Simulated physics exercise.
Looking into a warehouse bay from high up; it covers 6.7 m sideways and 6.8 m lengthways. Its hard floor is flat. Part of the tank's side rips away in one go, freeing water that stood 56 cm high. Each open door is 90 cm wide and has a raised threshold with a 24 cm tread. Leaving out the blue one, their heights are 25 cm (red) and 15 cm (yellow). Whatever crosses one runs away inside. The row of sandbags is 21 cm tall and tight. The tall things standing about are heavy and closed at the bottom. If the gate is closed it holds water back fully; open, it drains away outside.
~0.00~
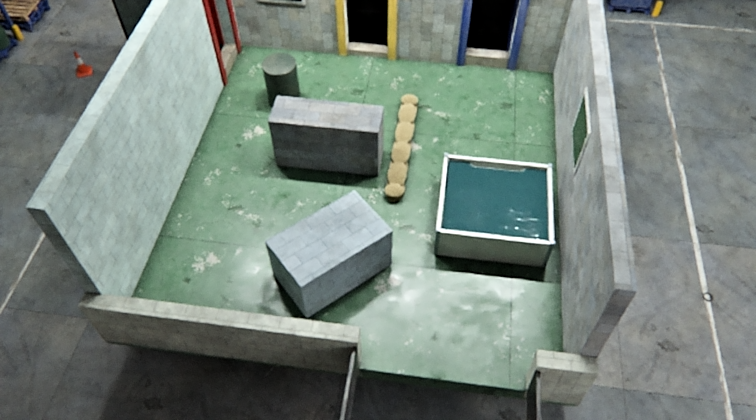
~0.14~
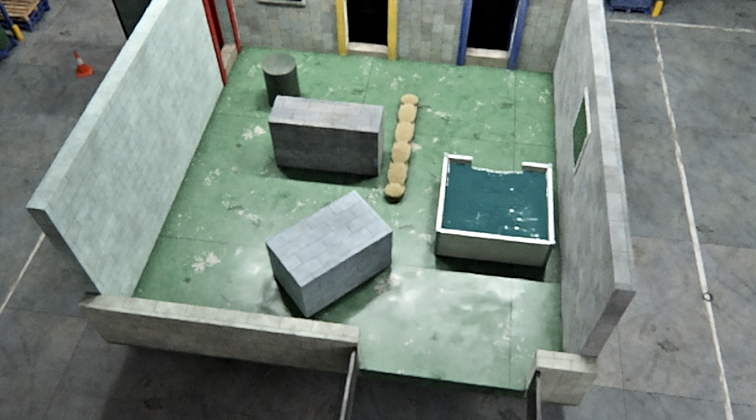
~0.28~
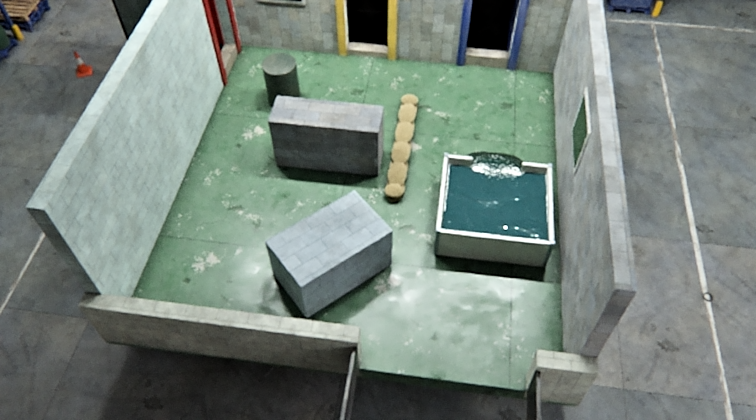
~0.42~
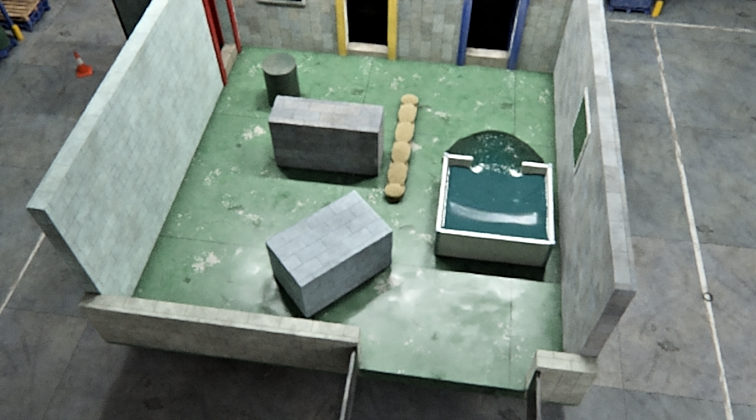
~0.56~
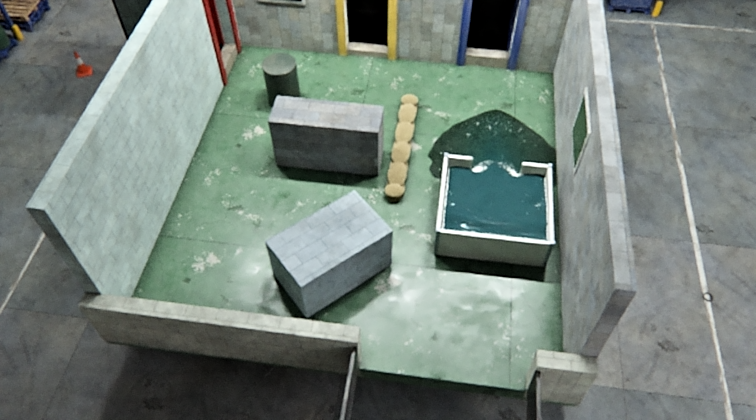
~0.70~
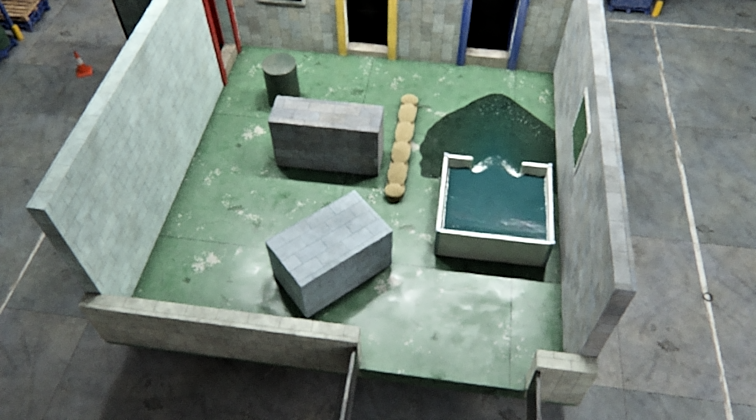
We see a walled bay with a green floor, gray blocks and a square tank of dark water; part of the tank's far side opens, and water pours through the gap, spreading in a widening dark sheet across the floor behind it.
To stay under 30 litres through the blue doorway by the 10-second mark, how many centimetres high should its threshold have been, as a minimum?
About 14 cm.
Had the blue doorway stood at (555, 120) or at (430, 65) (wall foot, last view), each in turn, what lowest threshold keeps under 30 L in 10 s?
Roughly 8.5 and 11.0 cm.
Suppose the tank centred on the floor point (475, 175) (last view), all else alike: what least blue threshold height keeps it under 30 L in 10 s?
Some 19 cm.
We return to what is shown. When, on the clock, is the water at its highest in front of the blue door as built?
Around 2.2 s.
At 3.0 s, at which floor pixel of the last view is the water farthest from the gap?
At about (289, 53).
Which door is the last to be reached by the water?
It is the red one.
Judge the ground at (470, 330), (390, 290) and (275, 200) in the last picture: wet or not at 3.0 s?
In that order: Dry, not reached, not reached.
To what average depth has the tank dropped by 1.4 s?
Some 37 cm.
After 1.4 s water covers 20 % of the floor, deepest (32 cm) near (495, 183); 16 cm at the blue door, 0 litres in over its 27 cm threshold.
After 3.0 s water covers 25 % of the floor, deepest (24 cm) near (535, 98); 17 cm at the blue door, 0 litres in over its 27 cm threshold.
After 10.0 s water covers 70 % of the floor, deepest (8 cm) near (258, 67); 6 cm at the blue door, 0 litres in over its 27 cm threshold.
At the blue door as built, the water arrived by 1.0 s and peaked near 23 cm at 2.2 s.
With a threshold of 12 cm, 50 litres would have come in within the 10 s; with 16 cm, 14 litres. So under 30 litres takes about 14 cm.
